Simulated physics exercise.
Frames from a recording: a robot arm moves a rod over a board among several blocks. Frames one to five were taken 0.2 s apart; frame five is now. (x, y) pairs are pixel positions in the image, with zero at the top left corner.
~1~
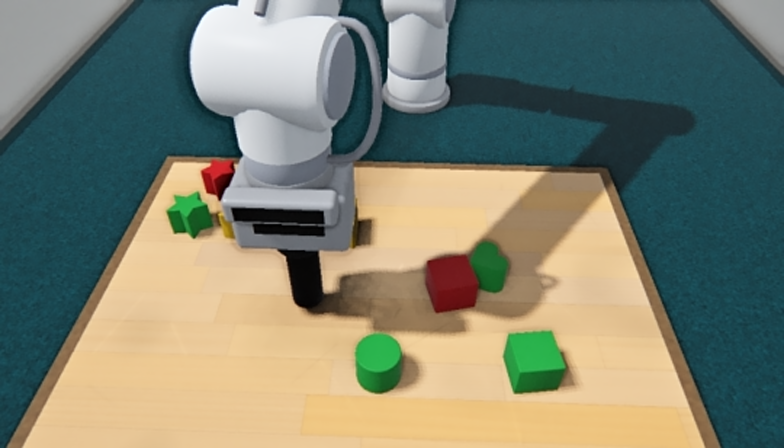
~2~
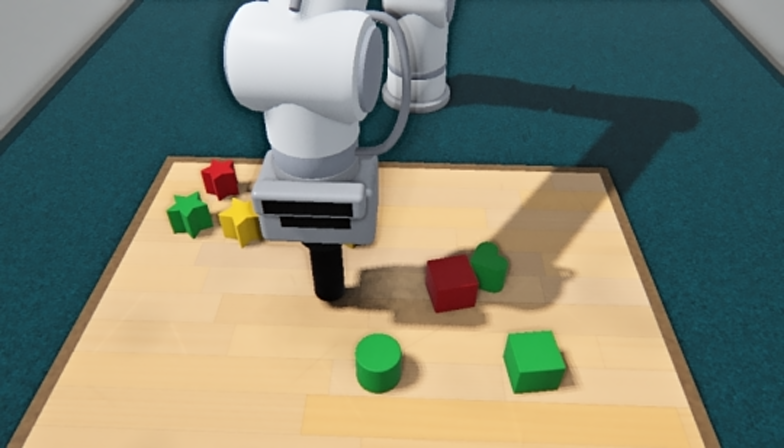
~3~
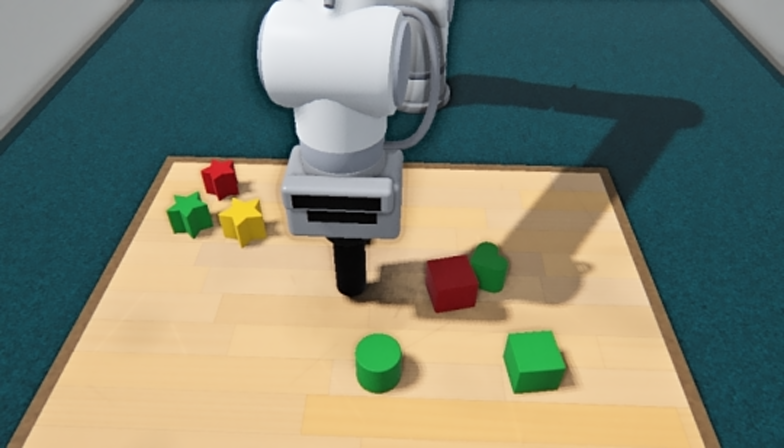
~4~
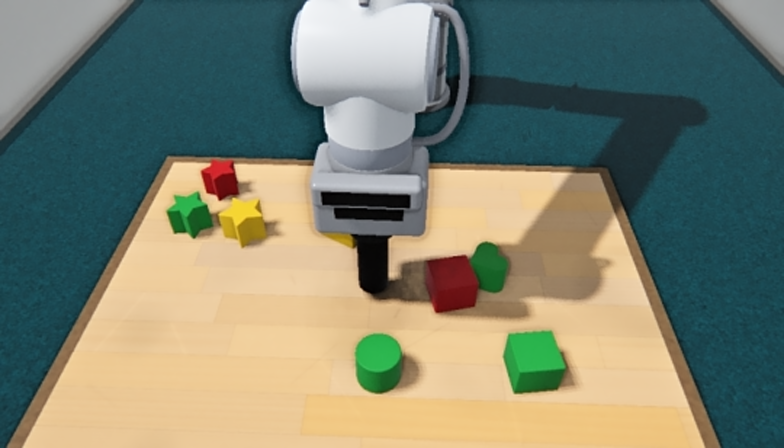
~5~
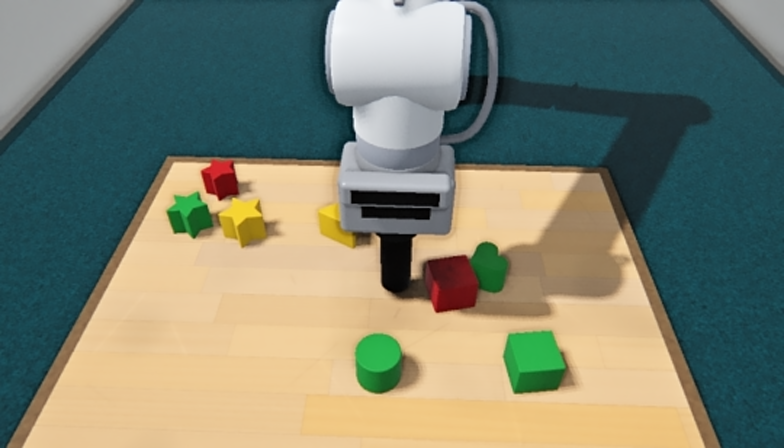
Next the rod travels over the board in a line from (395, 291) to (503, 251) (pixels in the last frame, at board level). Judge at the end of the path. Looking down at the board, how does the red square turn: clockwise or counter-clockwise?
Looking down: Clockwise.
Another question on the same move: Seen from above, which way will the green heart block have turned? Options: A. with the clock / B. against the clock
Option B.
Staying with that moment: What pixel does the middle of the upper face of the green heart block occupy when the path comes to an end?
It will likely be found at (509, 258).
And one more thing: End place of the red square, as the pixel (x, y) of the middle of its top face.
Top centre: (475, 272).
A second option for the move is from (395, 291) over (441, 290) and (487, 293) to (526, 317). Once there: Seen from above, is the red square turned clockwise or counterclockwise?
From above, it looks like the red square goes clockwise.
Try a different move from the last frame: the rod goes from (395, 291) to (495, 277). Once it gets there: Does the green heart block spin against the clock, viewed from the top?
The answer is yes.
On the path given first. One third of the way, rod at (435, 268); red square at (466, 272), turned 35° clockwise; green heart block at (504, 257), turned 45° anticlockwise.
Two thirds of the way, rod at (471, 254); red square at (475, 272), turned 70° clockwise; green heart block at (505, 257), turned 50° anticlockwise.
At the end, rod at (505, 242); red square at (475, 272), turned 70° clockwise; green heart block at (509, 258), turned 40° anticlockwise.
